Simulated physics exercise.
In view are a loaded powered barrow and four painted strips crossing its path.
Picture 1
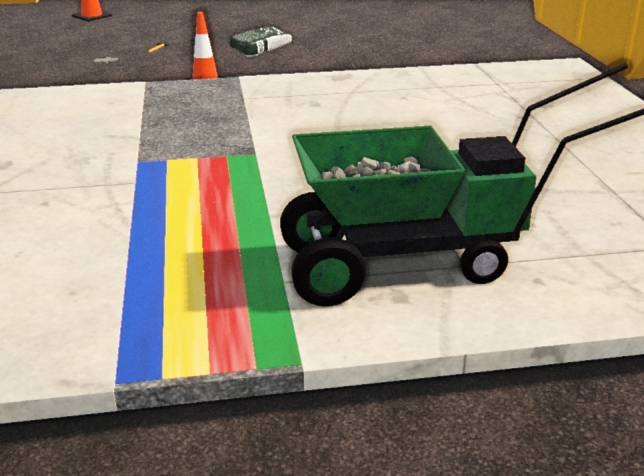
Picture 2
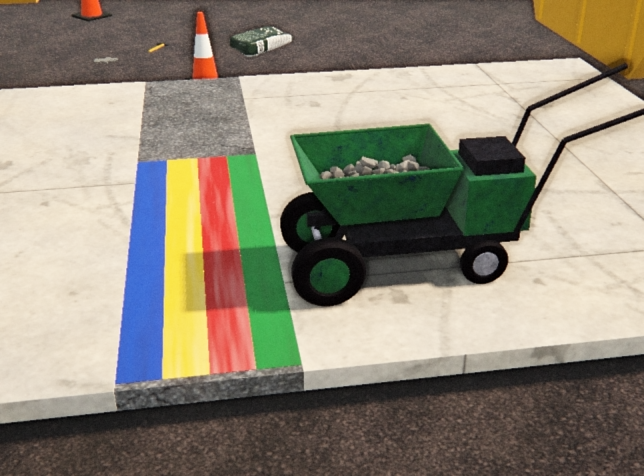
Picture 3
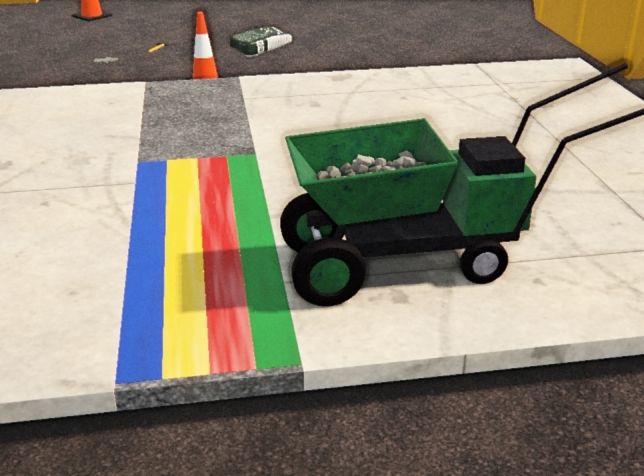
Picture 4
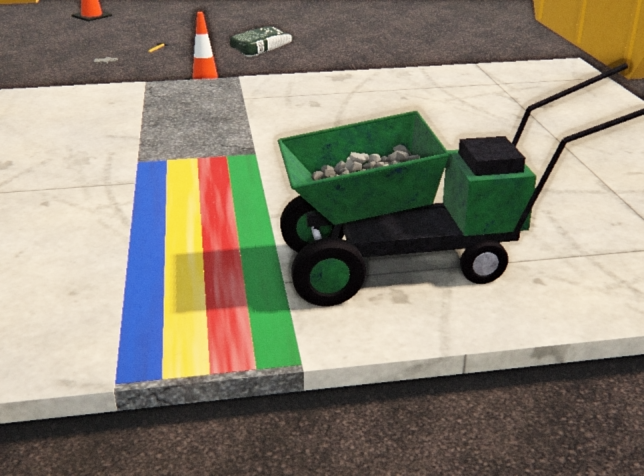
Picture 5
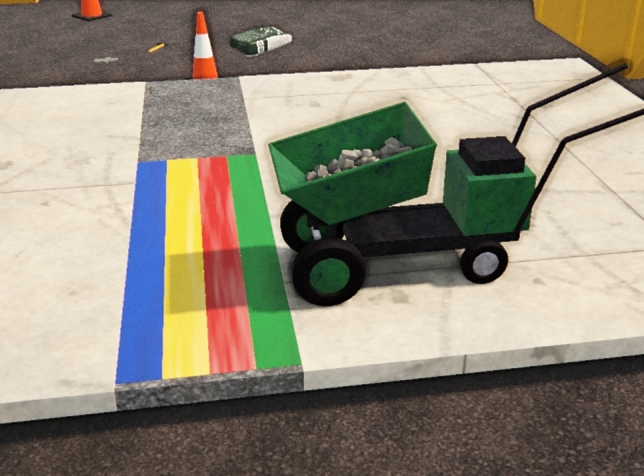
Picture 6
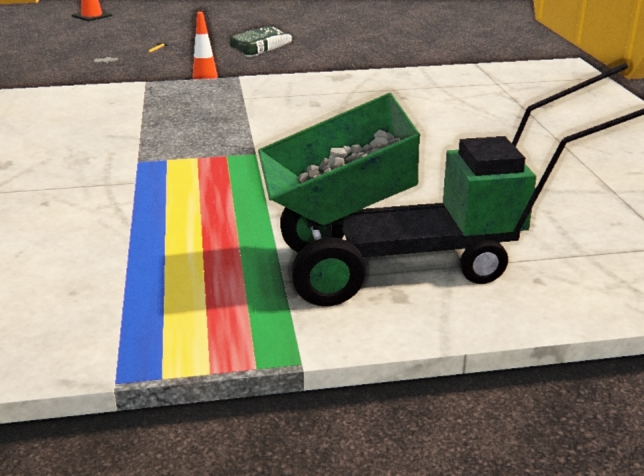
A green powered barrow with black handles, its skip loaded with grey broken stones, stands at the right on a pale paved slab, seen from above and to one side. Blue, yellow, red and green strips cross the slab to its left, with orange cones on the dark ground behind. The skip tilts gradually leftward, its rear rising, while the wheels and camera stay still.
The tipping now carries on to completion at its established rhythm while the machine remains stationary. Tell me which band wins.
I would say the yellow band.
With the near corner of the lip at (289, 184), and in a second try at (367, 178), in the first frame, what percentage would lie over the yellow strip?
Result: Try 1 = 40 %, try 2 = 20 %.
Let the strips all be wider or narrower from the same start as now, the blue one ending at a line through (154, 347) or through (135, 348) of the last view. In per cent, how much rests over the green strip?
I'd say some 0 % for the first and some 0 % for the second.
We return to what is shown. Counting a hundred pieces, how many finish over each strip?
Estimated shares: Green strip 0 %, red strip 30 %, yellow strip 40 %, blue strip 20 %.
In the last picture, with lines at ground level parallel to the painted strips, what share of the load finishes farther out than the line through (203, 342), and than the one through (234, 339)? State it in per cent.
The first comes to 60 %, the second to 90 %.
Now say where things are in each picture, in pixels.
The first frame shows lip of the skip near (309, 183), level; top of the load near (382, 183), broken stones; green strip near (273, 331); red strip near (229, 335); yellow strip near (186, 340); blue strip near (141, 344).
The second frame shows lip of the skip near (307, 183), tipped barely; top of the load near (397, 177).
The third frame shows lip of the skip near (302, 185), tipped barely; top of the load near (393, 174).
The fourth frame shows lip of the skip near (293, 188), tipped a little; top of the load near (397, 171).
The fifth frame shows lip of the skip near (283, 192), tipped a little; top of the load near (388, 165).
The sixth frame shows lip of the skip near (271, 199), tipped clearly; top of the load near (393, 155); green strip near (273, 331); red strip near (229, 335); yellow strip near (186, 340); blue strip near (141, 344).
Shortly afterwards, skip tipped steeply; the whole lot in the skip.
Next, skip tipped right over; all but a few in the skip; only a few over the red strip; only a few over the yellow strip; only a few falling.
Some moments later, skip tipped right over; near a quarter in the skip; a little over the red strip; near a third over the yellow strip; near a quarter over the blue strip; a little off the paint.
In the end, skip tipped right over; only a few in the skip; only a few over the green strip; near a quarter over the red strip; near a third over the yellow strip; near a quarter over the blue strip; a little off the paint.
